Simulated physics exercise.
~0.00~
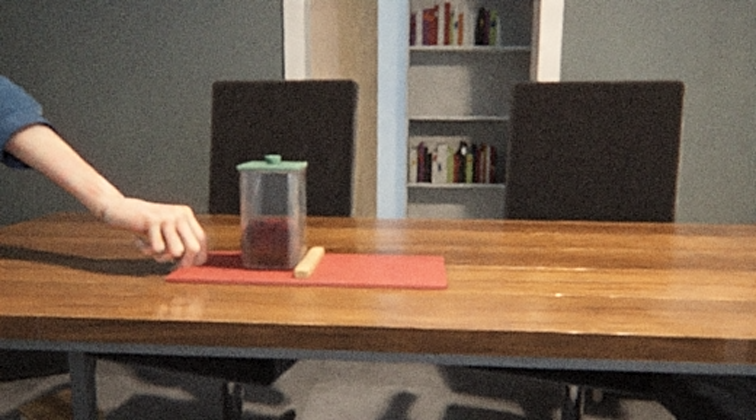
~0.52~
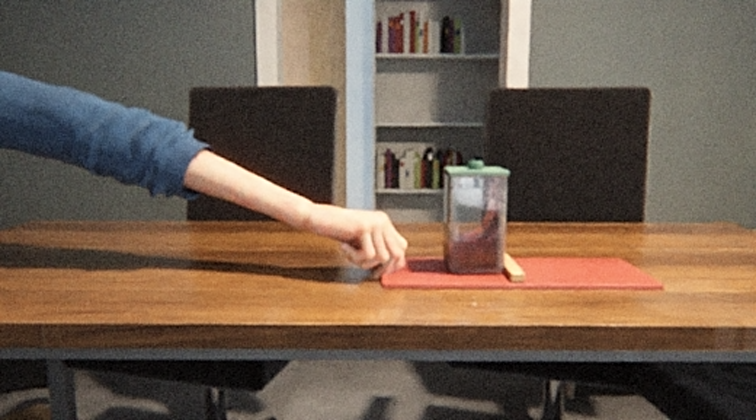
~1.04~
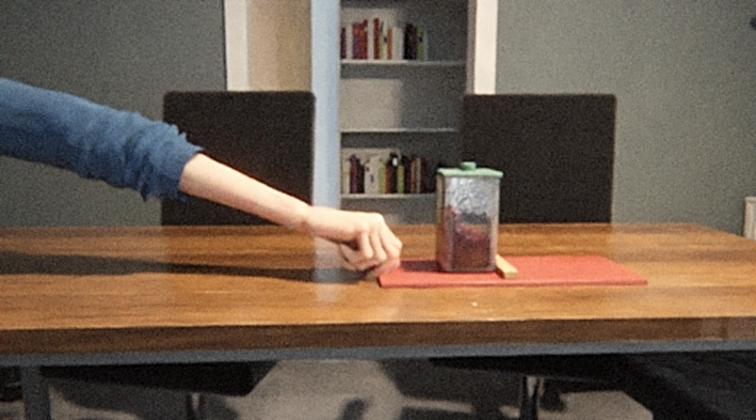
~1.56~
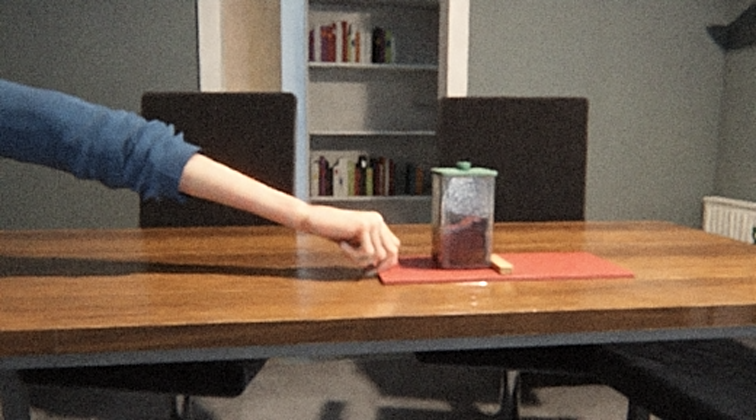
On a wooden table, a hand slides a red board right and stops, the green-lidded clear canister on it staying upright.
